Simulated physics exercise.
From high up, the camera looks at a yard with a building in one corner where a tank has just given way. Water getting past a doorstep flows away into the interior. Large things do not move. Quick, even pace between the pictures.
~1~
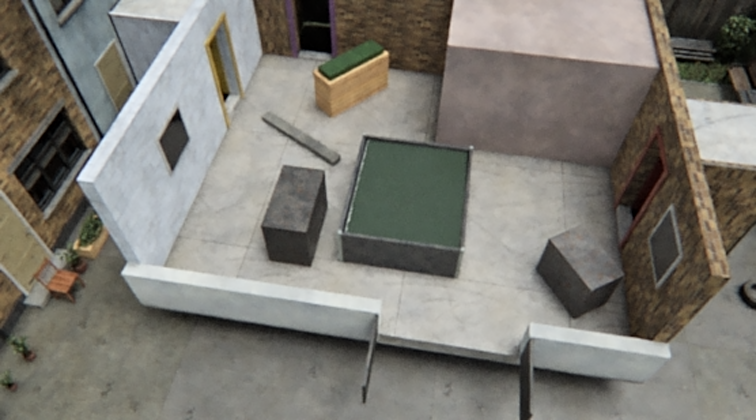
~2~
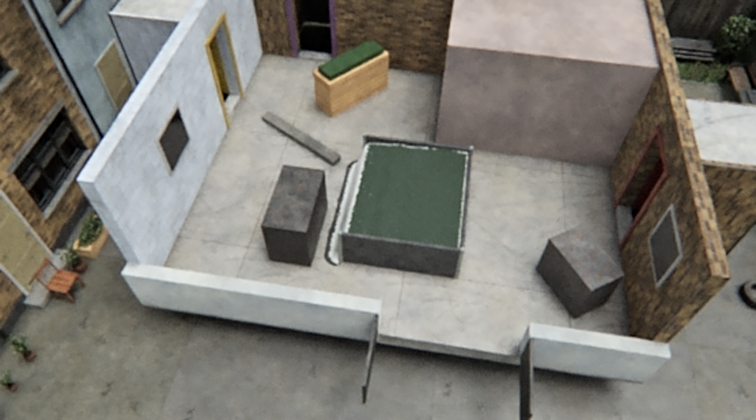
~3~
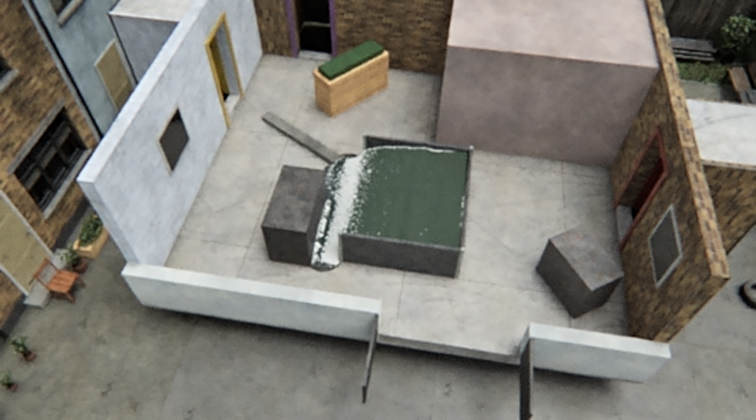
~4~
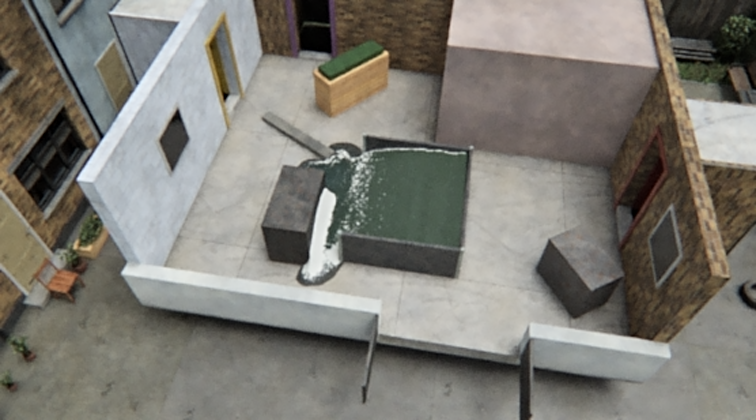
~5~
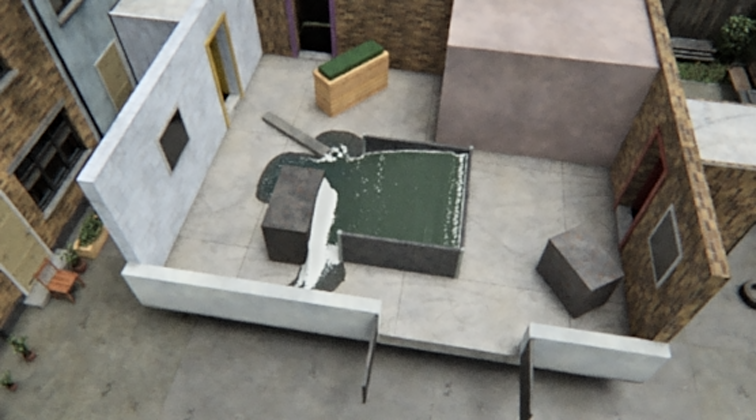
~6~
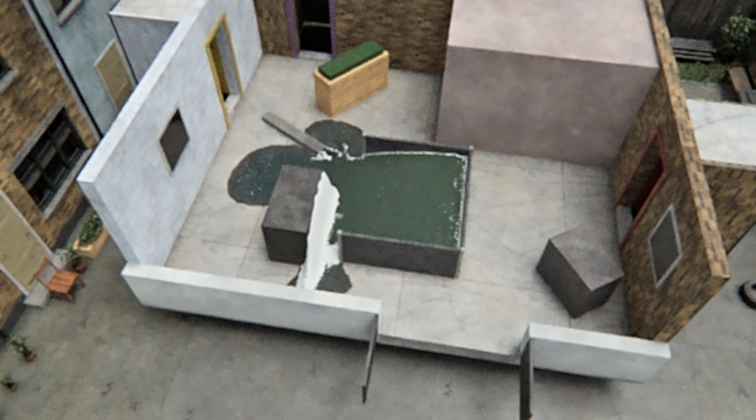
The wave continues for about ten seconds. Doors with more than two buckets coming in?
Purple door: Over two; red door: Two or fewer; yellow door: Over two.
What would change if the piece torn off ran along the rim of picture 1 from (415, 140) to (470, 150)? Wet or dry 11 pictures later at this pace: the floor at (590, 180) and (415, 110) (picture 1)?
Respectively: Drenched and drenched.
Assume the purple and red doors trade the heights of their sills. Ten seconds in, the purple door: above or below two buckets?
As I see it, the purple door comes in under.
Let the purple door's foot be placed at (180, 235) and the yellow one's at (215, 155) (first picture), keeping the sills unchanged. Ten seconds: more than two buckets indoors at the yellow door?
Looking at it, the yellow one rises beyond that level.
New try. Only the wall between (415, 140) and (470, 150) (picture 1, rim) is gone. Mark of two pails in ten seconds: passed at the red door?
Going through it, red ends up above.
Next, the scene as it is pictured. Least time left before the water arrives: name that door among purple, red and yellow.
That's the yellow one.
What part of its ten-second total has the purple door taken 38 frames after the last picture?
My figure is 45 in a hundred.
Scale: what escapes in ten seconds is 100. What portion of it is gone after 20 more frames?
It would be around 25 %.
A moment on, water covers 30 % of the floor; the purple door not reached, the red door not reached, the yellow door wet at the sill, nothing in.
Next, water covers 55 % of the floor; the purple door not reached, the red door not reached, the yellow door over two buckets in.
Then, water covers 70 % of the floor; the purple door under two buckets in, the red door not reached, the yellow door over two buckets in.
Later, water covers 80 % of the floor; the purple door over two buckets in, the red door wet at the sill, nothing in, the yellow door over two buckets in.
In the end, water covers 95 % of the floor; the purple door far over two buckets in, the red door wet at the sill, nothing in, the yellow door over two buckets in.
